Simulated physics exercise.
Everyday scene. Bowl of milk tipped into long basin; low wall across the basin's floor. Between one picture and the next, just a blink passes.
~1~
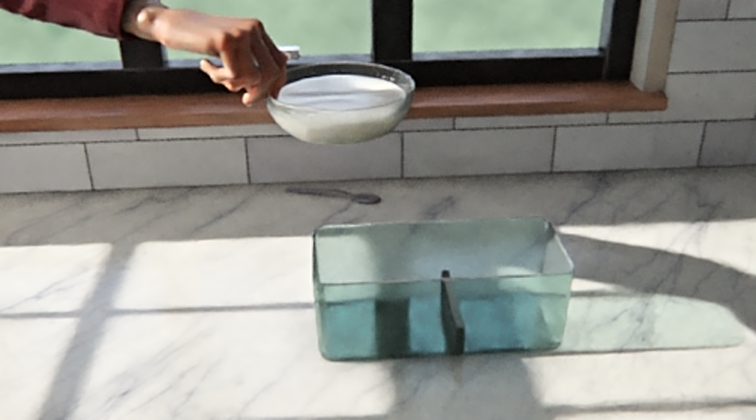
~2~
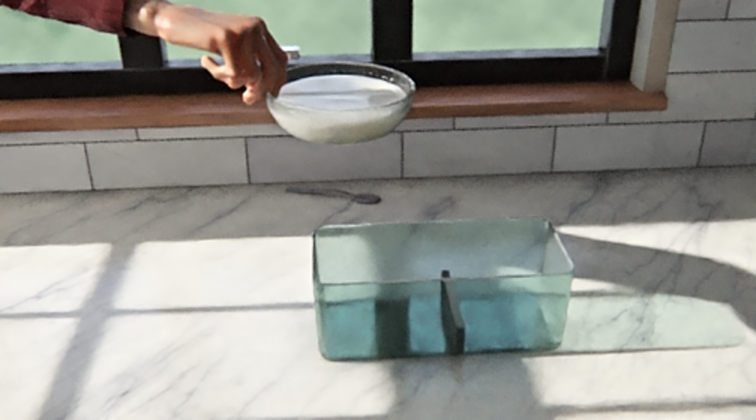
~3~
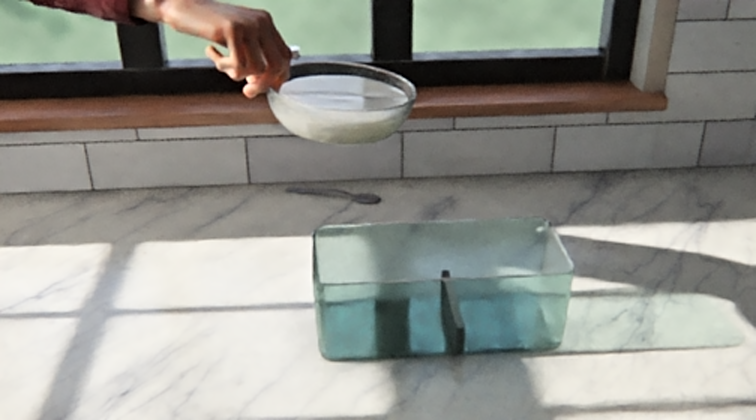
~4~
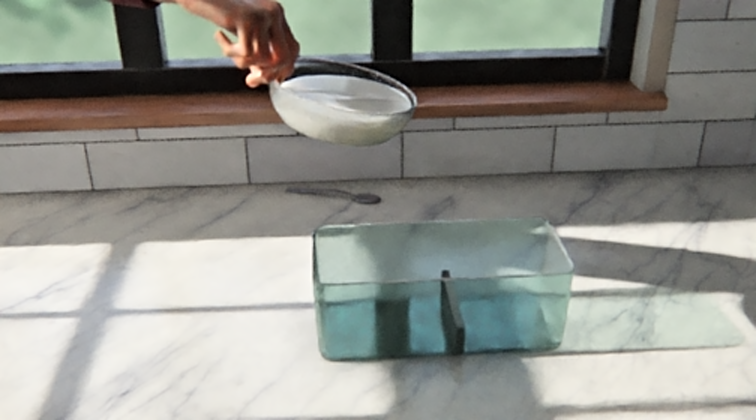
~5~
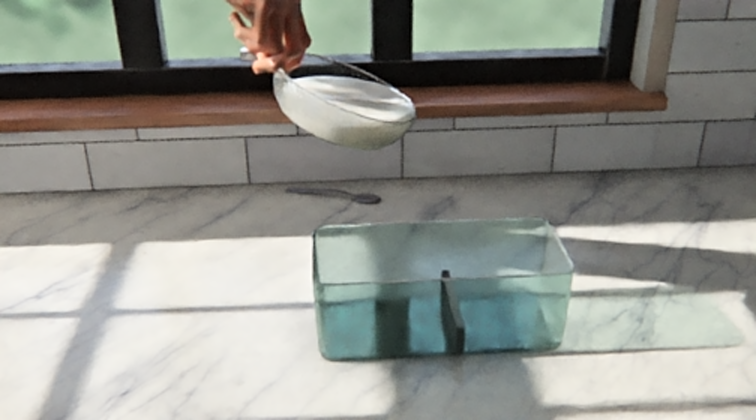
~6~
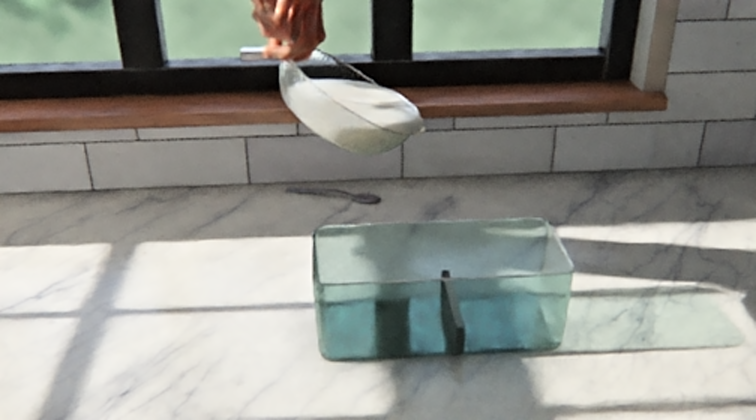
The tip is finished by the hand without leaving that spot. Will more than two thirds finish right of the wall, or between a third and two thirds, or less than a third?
Right of the wall there will be between a third and two thirds.
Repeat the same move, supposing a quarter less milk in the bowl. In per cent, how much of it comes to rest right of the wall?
That works out to some 45 %.
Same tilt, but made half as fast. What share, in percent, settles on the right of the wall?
Something like 65 percent.
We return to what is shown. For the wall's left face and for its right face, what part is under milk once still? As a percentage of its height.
30 left, 40 right, give or take.
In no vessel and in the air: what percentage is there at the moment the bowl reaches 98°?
45 in a hundred.
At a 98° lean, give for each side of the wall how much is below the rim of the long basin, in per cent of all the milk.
The left part gets 10 percent; the right part gets 45 percent.
A moment on, the bowl is tipped on its side and 2 per cent is still to pour, 11 is left of the wall and 43 right of it.
Next, the bowl is tipped right over and 0 per cent is still to pour, 41 is left of the wall and 48 right of it.
Then the bowl is tipped right over and 0 per cent is still to pour, 49 is left of the wall and 48 right of it.
Later the bowl is tipped right over and 0 per cent is still to pour, 50 is left of the wall and 47 right of it.
At rest 50 per cent lies left of the wall, 47 right of it and 3 outside.
